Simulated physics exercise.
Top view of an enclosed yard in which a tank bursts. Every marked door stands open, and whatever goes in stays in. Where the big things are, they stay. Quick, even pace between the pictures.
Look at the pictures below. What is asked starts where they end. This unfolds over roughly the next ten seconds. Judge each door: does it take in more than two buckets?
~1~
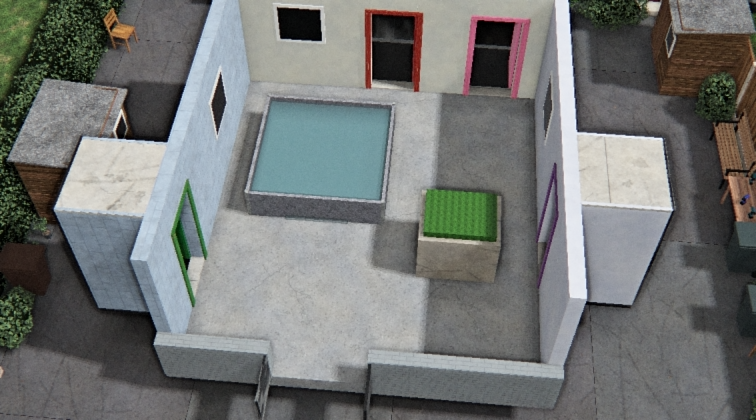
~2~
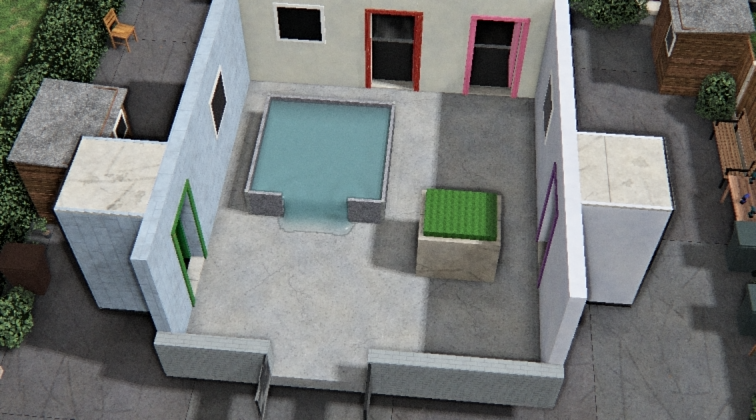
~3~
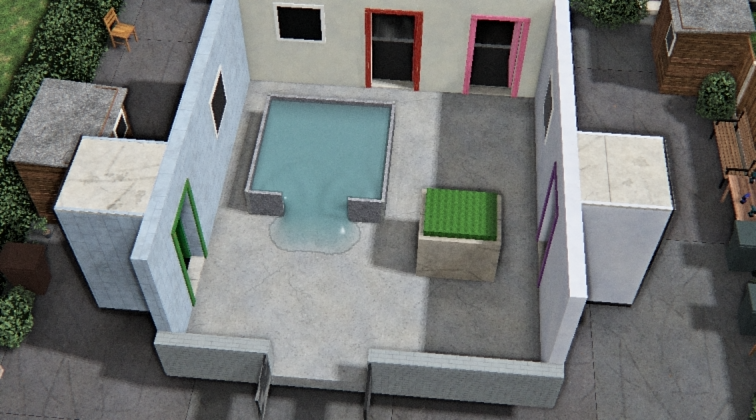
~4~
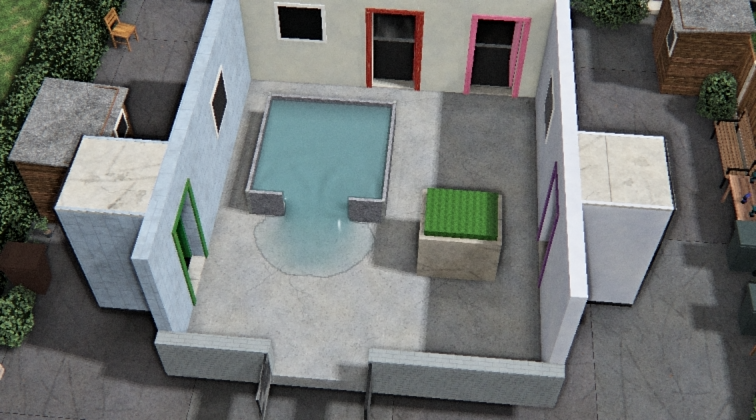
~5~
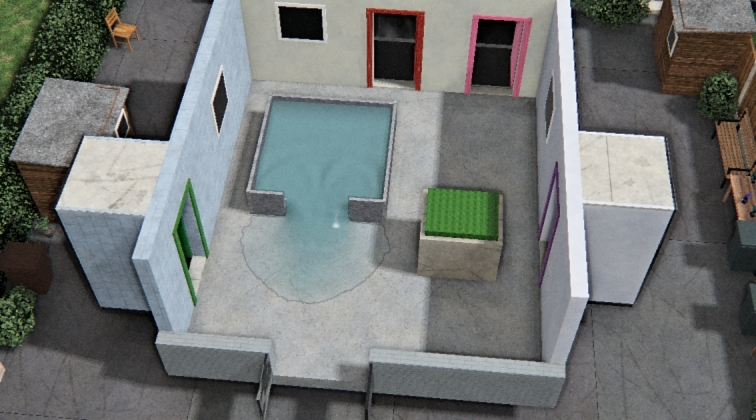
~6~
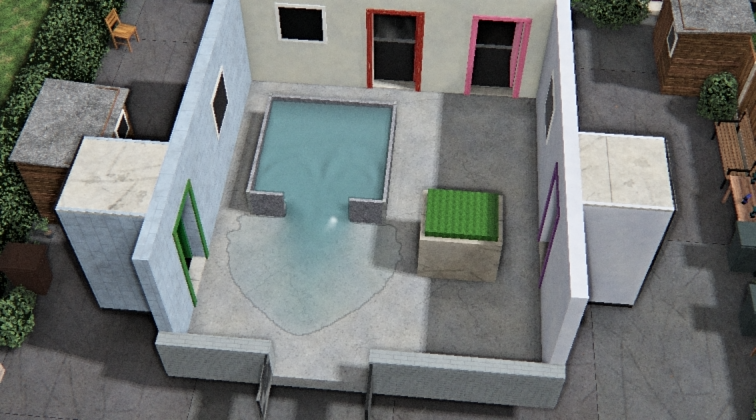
My call: The red door keeps it to two or fewer, the purple door keeps it to two or fewer, the green door takes in more, the pink door keeps it to two or fewer.
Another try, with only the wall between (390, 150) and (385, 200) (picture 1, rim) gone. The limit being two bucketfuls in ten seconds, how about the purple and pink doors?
The purple door door tops the limit and the pink door door tops the limit.
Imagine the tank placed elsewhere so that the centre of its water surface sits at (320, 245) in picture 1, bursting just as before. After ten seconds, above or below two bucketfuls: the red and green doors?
Red gets less, green gets less.
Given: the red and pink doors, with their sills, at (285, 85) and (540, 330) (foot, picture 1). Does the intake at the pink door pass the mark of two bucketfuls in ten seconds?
Pink: Exceeds it.
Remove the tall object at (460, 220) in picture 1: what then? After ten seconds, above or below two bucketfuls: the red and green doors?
Okay, so red does not reach it, and green gets past it.
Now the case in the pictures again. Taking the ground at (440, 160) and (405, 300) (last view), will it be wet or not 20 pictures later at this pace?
Result, in the order given: Not wetted / wetted.
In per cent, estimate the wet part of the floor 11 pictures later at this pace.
That should be about 35 %.
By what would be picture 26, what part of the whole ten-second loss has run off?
My reading is near 35 per cent.
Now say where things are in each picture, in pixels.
The open tank at (323, 149) is whole and still, in the first picture.
The front is at (349, 226), out from the gap at (316, 210), in the second picture.
The front is at (278, 242), out from the gap at (316, 211), in the third picture.
Water pours out at (317, 211) and has run to (287, 270), in the fourth picture.
Water pours out at (318, 210) and has run to (320, 298), in the fifth picture.
The front is at (305, 330), out from the gap at (317, 211), in the sixth picture.
A moment on, water covers 30 % of the floor; the red door not reached, the purple door not reached, the green door wet at the sill, nothing in, the pink door not reached.
Next, water covers 35 % of the floor; the red door not reached, the purple door not reached, the green door under two buckets in, the pink door not reached.
Then, water covers 40 % of the floor; the red door not reached, the purple door not reached, the green door over two buckets in, the pink door not reached.
Later, water covers 60 % of the floor; the red door not reached, the purple door wet at the sill, nothing in, the green door far over two buckets in, the pink door not reached.
In the end, water covers 80 % of the floor; the red door not reached, the purple door wet at the sill, nothing in, the green door far over two buckets in, the pink door wet at the sill, nothing in.
